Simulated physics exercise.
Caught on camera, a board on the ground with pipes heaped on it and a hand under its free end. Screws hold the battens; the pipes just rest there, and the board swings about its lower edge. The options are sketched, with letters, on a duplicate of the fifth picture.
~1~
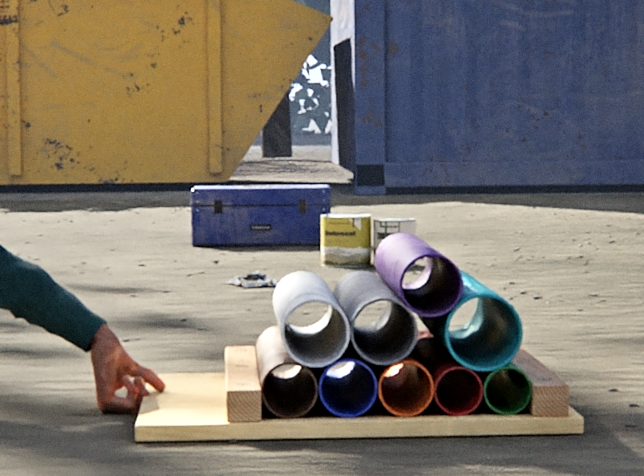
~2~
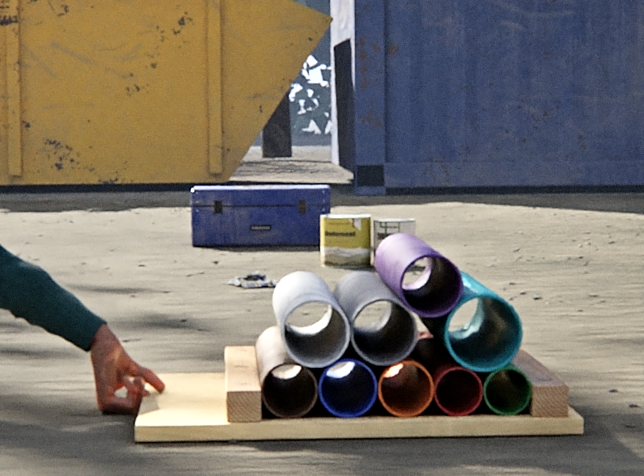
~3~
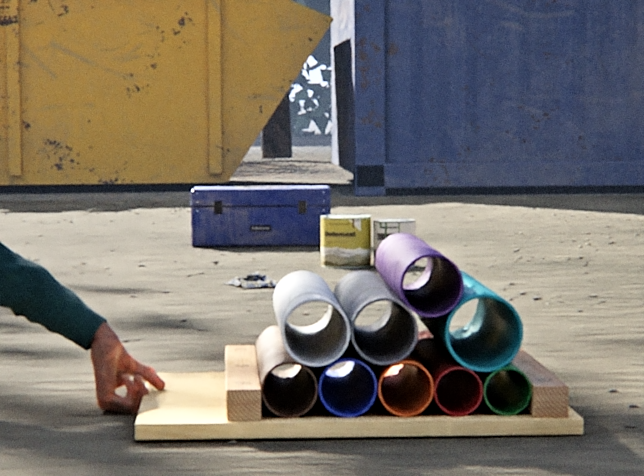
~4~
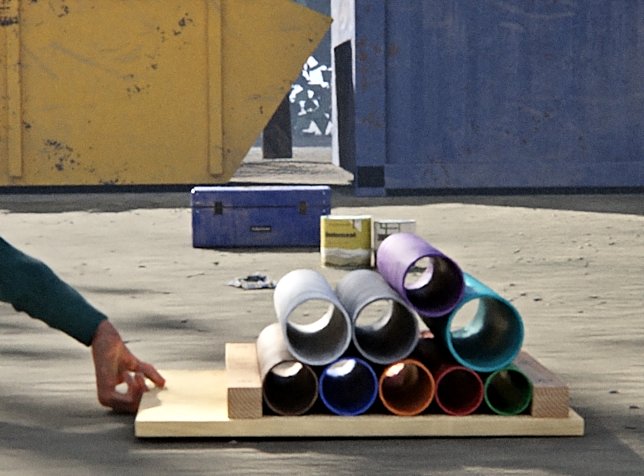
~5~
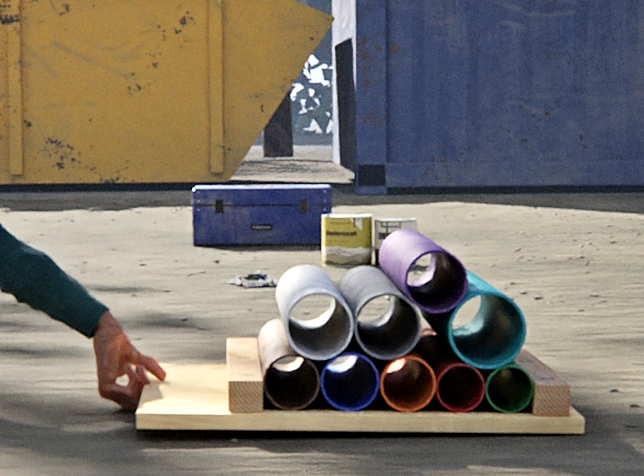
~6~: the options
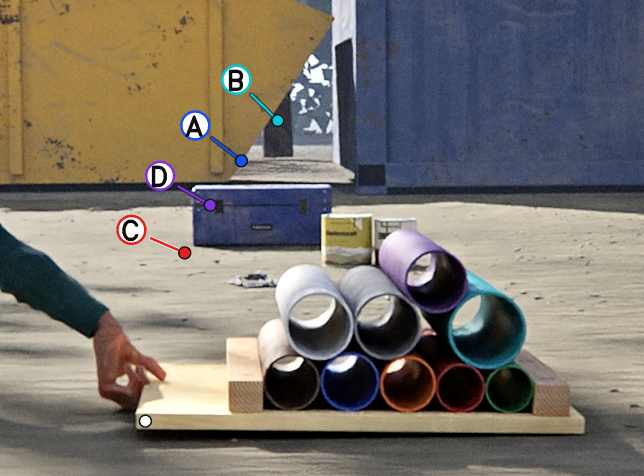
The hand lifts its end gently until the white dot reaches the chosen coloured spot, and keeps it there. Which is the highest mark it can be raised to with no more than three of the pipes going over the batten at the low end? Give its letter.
Lift it to C and no more.
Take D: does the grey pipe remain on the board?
The grey pipe: No.
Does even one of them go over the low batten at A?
Yes, at A.
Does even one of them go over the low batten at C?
Yes, at C.
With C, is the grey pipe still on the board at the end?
The grey pipe: No.
On the marked copy, A at (242, 161); B at (278, 121); C at (185, 253); D at (210, 205); the white dot at (145, 421).
Taking C. A third of the way, board at 15°.
Two thirds of the way, board at 24°.
When it is over, board at 24°, three over the low batten (turquoise, grey, purple).
As for the rest, A four over the low batten (turquoise, white, grey, purple); B four over the low batten (turquoise, white, grey, purple); D four over the low batten (turquoise, white, grey, purple).
